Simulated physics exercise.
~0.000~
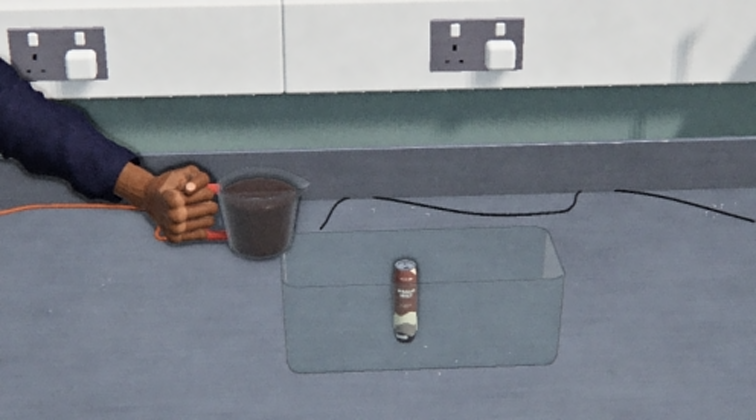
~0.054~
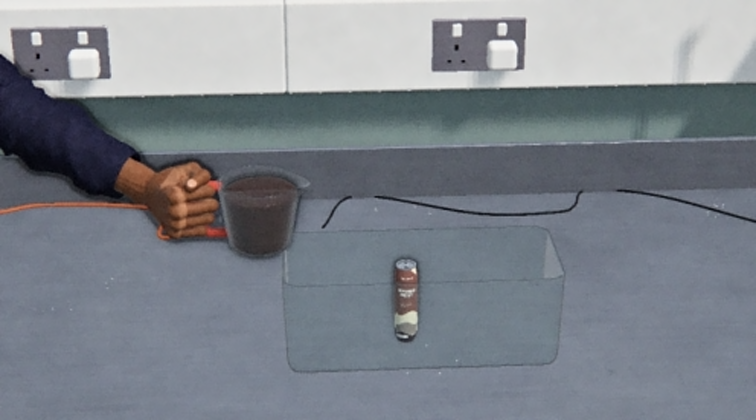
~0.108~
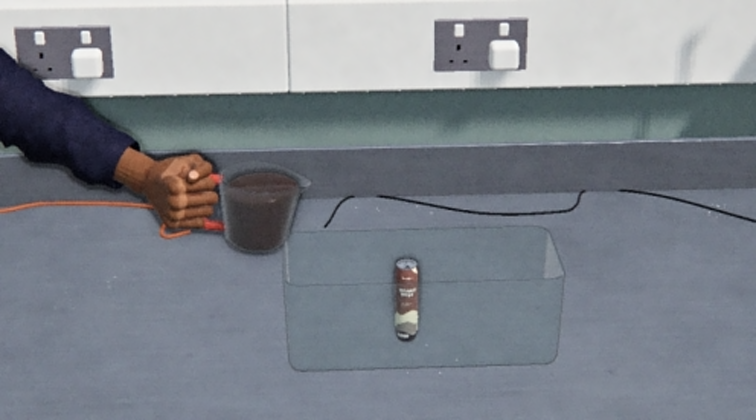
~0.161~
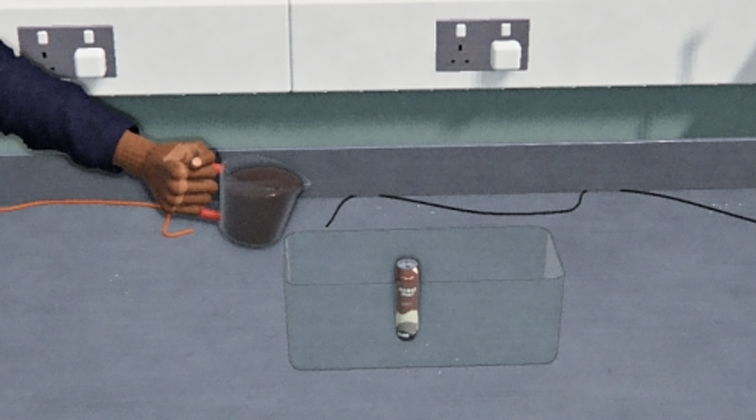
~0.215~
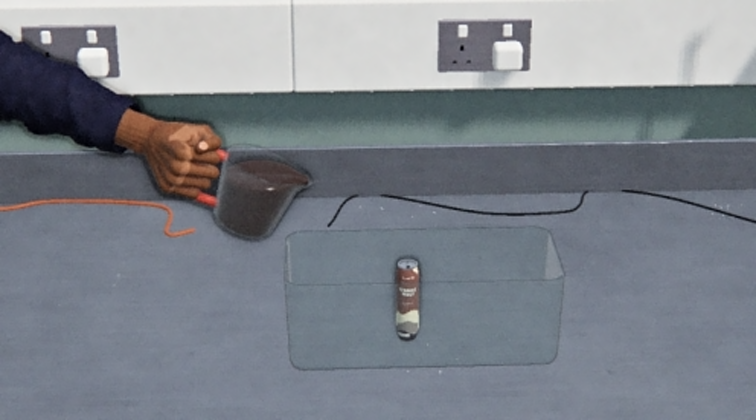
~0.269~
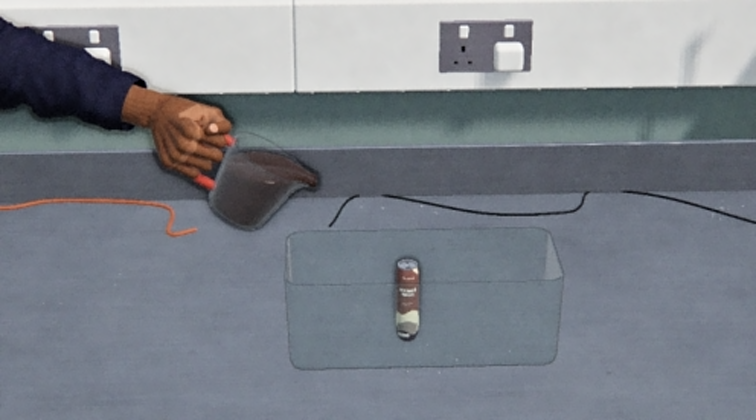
The clip shows a hand holding a clear measuring jug of dark liquid beside a transparent oblong basin with a small tin in it, then smoothly tilting the jug rightwards until the liquid reaches its pouring edge.
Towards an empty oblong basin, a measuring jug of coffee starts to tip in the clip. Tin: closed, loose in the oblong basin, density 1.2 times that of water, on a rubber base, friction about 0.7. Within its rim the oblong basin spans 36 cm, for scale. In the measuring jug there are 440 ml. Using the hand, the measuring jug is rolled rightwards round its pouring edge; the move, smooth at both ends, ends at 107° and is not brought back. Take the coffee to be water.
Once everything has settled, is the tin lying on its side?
I expect it will tip over.
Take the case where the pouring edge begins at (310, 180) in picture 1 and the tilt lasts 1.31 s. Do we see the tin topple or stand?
After that, the tin stays vertical.
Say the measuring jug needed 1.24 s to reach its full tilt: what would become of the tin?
The tin would stay balanced.
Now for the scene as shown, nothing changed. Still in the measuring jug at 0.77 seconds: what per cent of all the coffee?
3 per cent or so.
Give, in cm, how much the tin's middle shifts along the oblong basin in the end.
Net tin displacement: Roughly 11.5 cm.
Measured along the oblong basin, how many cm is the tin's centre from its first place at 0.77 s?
Reading: Roughly 4 cm.
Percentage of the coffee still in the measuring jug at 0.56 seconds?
I'd estimate some 48 % remains.
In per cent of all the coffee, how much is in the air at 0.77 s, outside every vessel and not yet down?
Estimate: About 18 in a hundred.
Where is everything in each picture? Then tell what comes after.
The first frame shows tilt 0°; pouring edge (311, 182); surface from (222, 192) to (297, 189); the oblong basin's rim runs from (282, 261) to (556, 253); the tin's top is at (406, 268).
The second frame shows tilt 1°; pouring edge (312, 182); surface from (223, 191) to (298, 188).
The third frame shows tilt 6°; pouring edge (313, 182); surface from (223, 188) to (300, 184).
The fourth frame shows tilt 12°; pouring edge (313, 182); surface from (223, 182) to (303, 179).
The fifth frame shows tilt 21°; pouring edge (314, 182); surface from (223, 173) to (308, 175).
The sixth frame shows tilt 32°; pouring edge (314, 183); surface from (221, 168) to (305, 174); 2 per cent is over the edge.
Then, 0.56 s in, the tilt is 93° and 48 per cent is still to pour; the tin stands where it began.
Then, 0.77 s in, the tilt is 107° and 3 per cent is still to pour; the tin stands 4 cm from where it began.
Then, 0.99 s in, the tilt is 107° and 0 per cent is still to pour; the tin lies on its side.
Then, 1.23 s in, the tilt is 107° and 0 per cent is still to pour; the tin lies on its side.
Finally, the tin lies on its side.
